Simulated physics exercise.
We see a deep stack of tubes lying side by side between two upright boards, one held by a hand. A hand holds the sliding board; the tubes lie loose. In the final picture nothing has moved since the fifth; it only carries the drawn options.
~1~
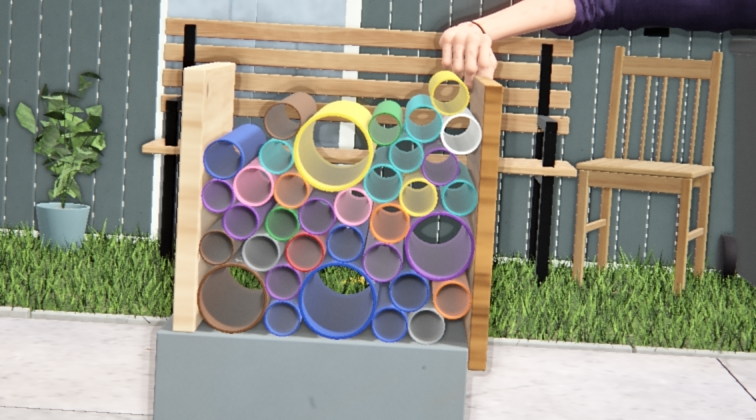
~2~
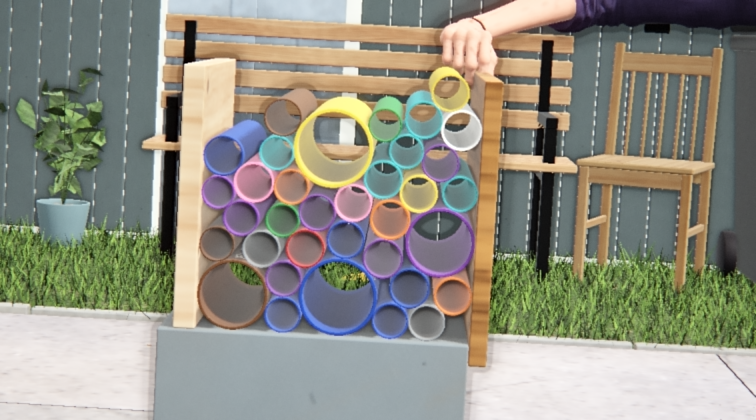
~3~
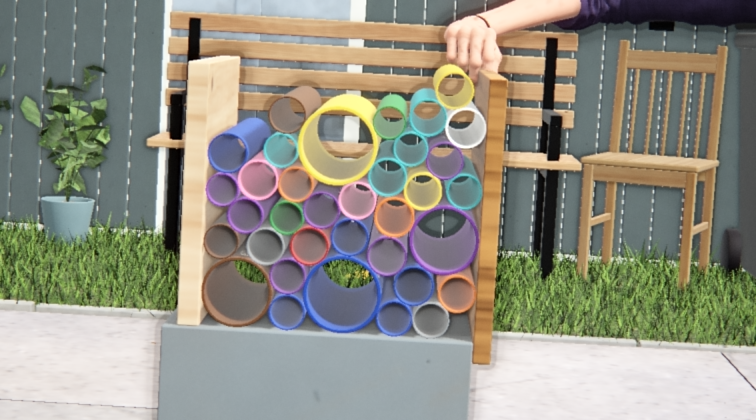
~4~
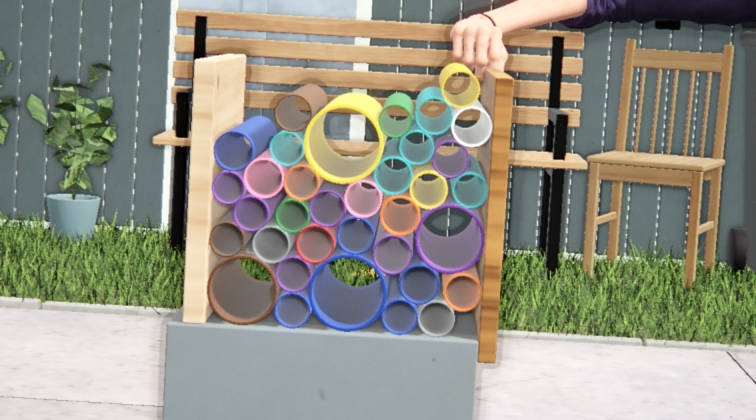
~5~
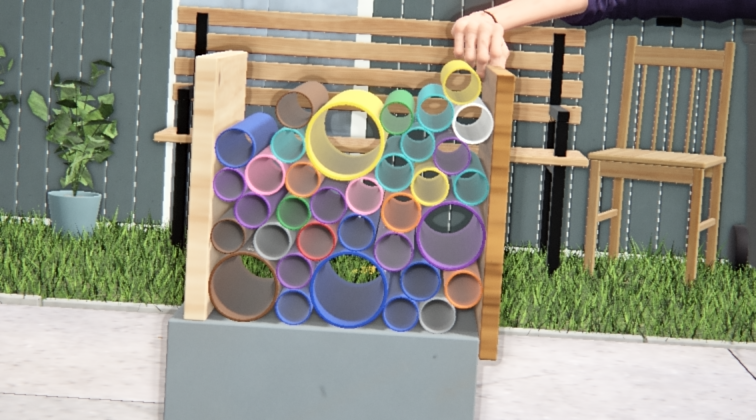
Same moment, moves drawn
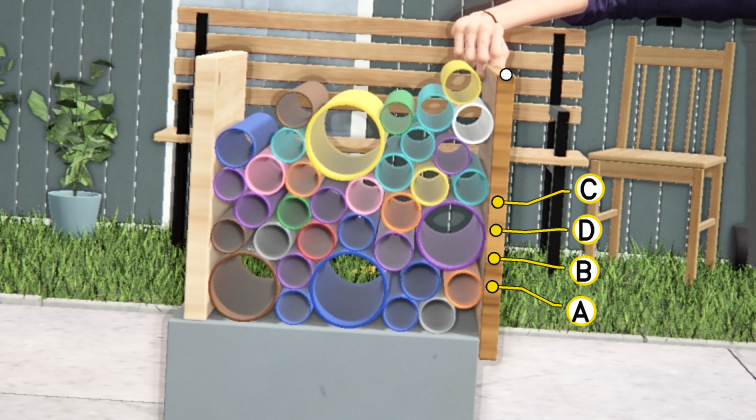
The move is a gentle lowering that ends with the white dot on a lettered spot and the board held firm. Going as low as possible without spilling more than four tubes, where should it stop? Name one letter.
At most to C.
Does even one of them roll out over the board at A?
At A: Yes.
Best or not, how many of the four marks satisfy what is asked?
One of the four.
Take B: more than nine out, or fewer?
It loses fewer than nine.
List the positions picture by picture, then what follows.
In the first frame, a purple tube (240, 222); a yellow tube (333, 152); a turquoise tube (277, 157).
In the second frame, a turquoise tube (277, 153); side board (479, 206).
In the third frame, a brown tube (236, 292); an orange tube (457, 294).
In the fourth frame, a red tube (315, 244); a pink tube (363, 199).
In the fifth frame, a purple tube (252, 211); a yellow tube (344, 141); a turquoise tube (288, 145).
On the marked copy, A at (492, 287); B at (494, 259); C at (498, 202); D at (496, 230); the white dot at (506, 74).
Taking C. A third of the way, top of the board (492, 133).
Two thirds of the way, top of the board (488, 199).
When it is over, top of the board (488, 201), two out over the board.
As for the rest, A more than four out over the board; B more than four out over the board; D more than four out over the board.
